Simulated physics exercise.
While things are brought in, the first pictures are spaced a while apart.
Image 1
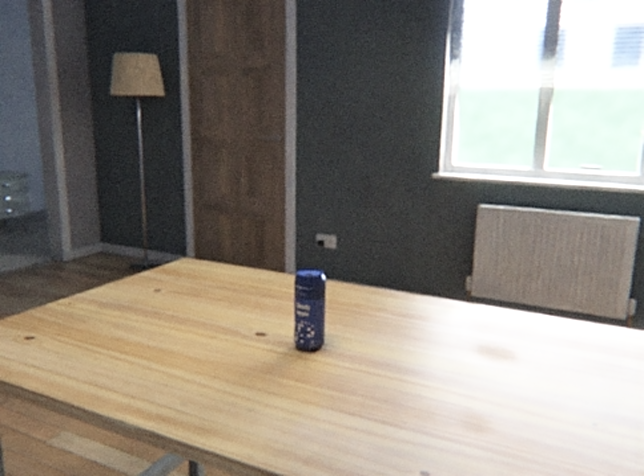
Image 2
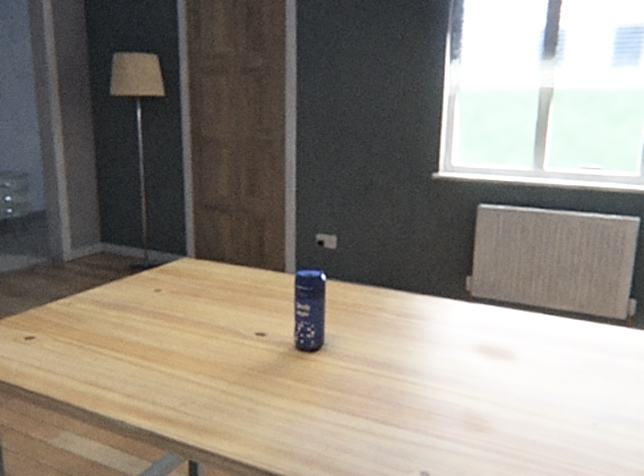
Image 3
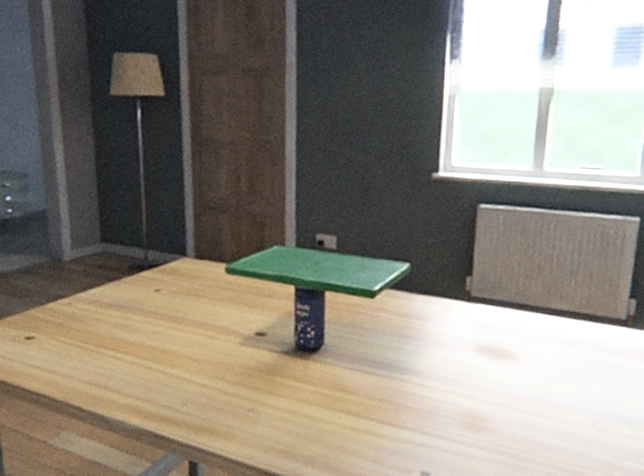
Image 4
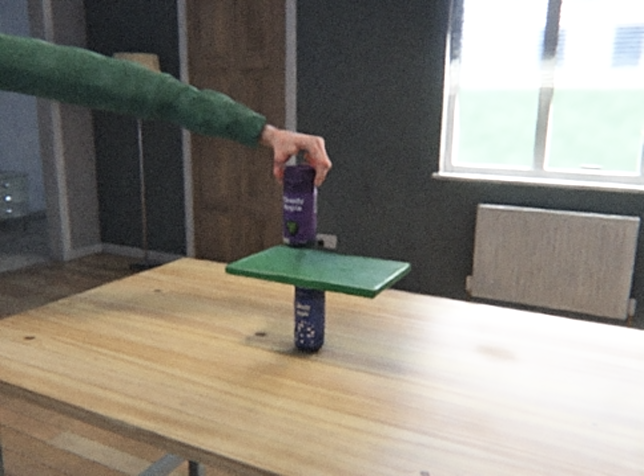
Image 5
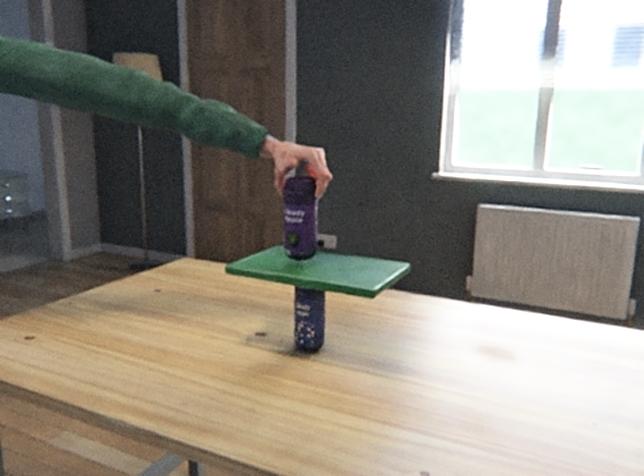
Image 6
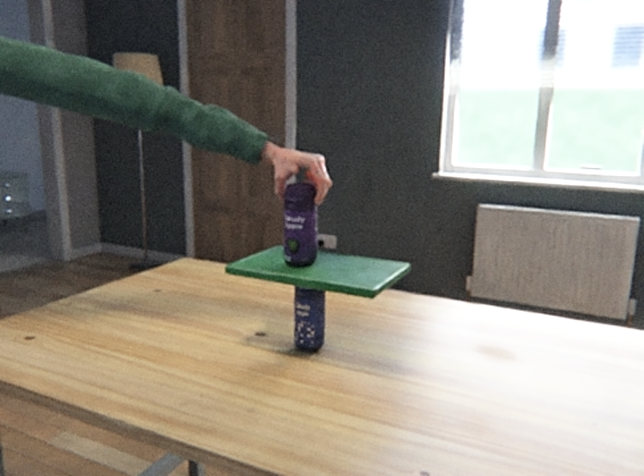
On a wooden table, a hand lowers a purple can onto a green lid atop a blue can.
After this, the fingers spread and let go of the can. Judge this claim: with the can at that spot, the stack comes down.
In the end it turns out fine, really.
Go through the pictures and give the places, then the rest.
The last thing is not in view yet, in the first picture.
The last thing is not in view yet, in the second picture.
The last thing is not in view yet; green lid (319, 269), in the third picture.
On its way; purple can (300, 207); green lid (319, 269), in the fourth picture.
On its way; purple can (301, 218); green lid (319, 269), in the fifth picture.
Set down, still held; purple can (301, 225); green lid (319, 269), in the sixth picture.
Then, 0.20 s later than the last frame, all is still.
Then, 0.50 s later than the last frame, purple can resting near (301, 225).
When it is over, all 3 as before. End places, in pixels of the last picture, purple can near (301, 225). The stack stays up.
